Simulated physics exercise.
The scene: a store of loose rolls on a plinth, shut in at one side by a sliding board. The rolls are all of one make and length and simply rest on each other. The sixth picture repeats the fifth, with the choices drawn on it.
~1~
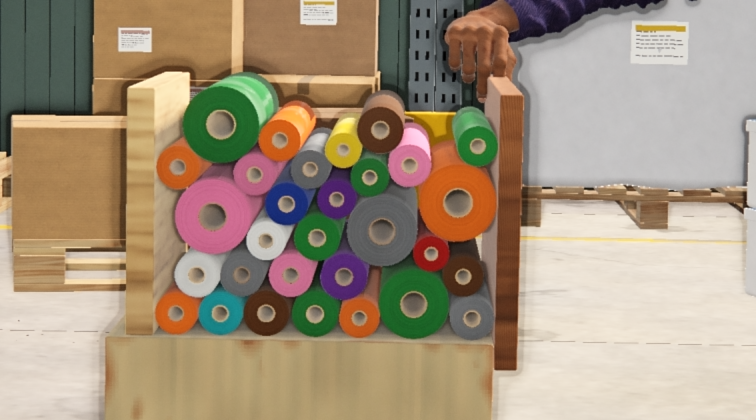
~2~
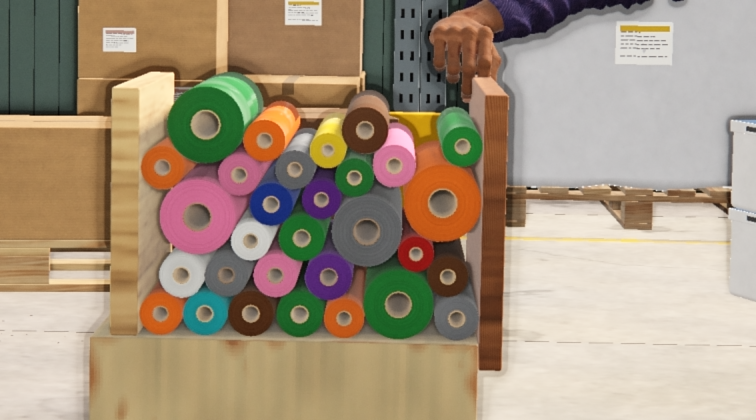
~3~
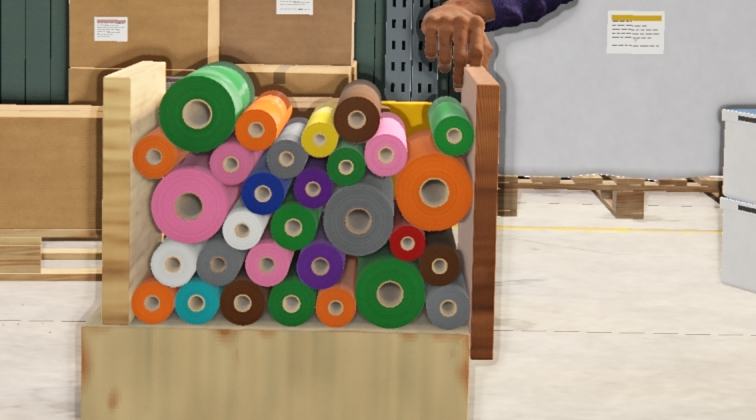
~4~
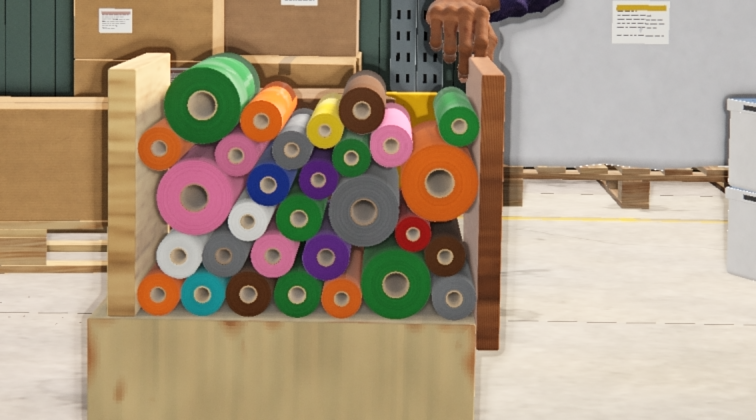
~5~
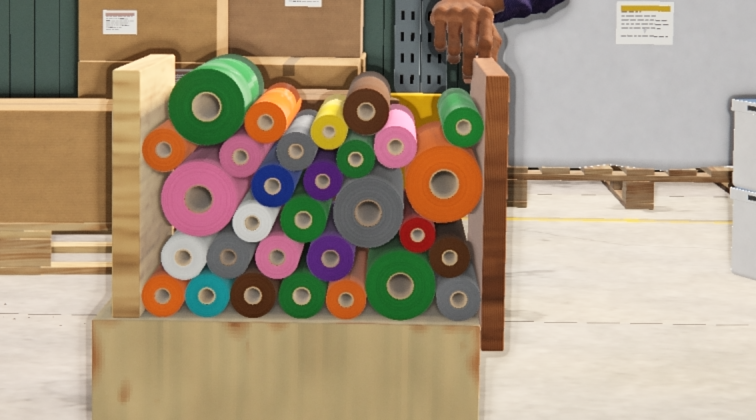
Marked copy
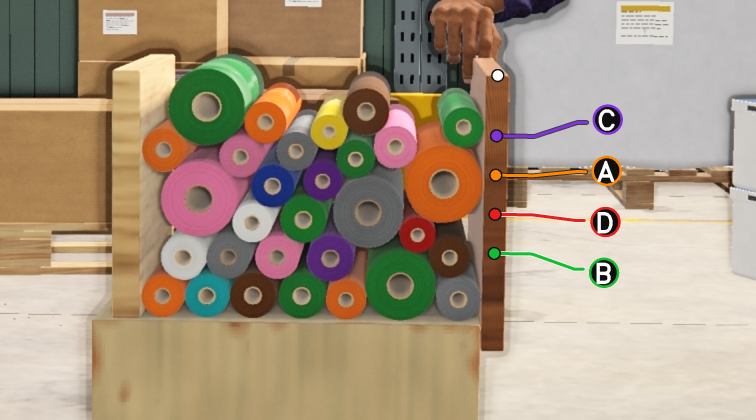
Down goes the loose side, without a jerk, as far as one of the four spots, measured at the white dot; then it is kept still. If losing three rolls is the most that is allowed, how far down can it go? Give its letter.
Down to D.
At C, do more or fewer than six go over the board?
Fewer than six.
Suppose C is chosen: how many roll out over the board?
It comes to none.
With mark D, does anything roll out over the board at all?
Yes, at D.
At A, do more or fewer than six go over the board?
At A, fewer than six.
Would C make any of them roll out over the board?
No.
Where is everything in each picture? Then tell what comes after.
The first picture shows a green roll (370, 178); a yellow roll (343, 150); side board (500, 210).
The second picture shows side board (484, 210).
The third picture shows a green roll (390, 294); a pink roll (267, 264).
The fourth picture shows a pink roll (194, 197); a green roll (352, 158).
The fifth picture shows a yellow roll (329, 131); side board (486, 191).
On the marked copy, A at (495, 176); B at (494, 253); C at (496, 136); D at (495, 214); the white dot at (497, 75).
With D. Early on, top of the board (484, 142).
Further on, top of the board (483, 213).
At the end, top of the board (483, 213), one out over the board.
As for the rest, A one out over the board; B more than three out over the board; C none out over the board.
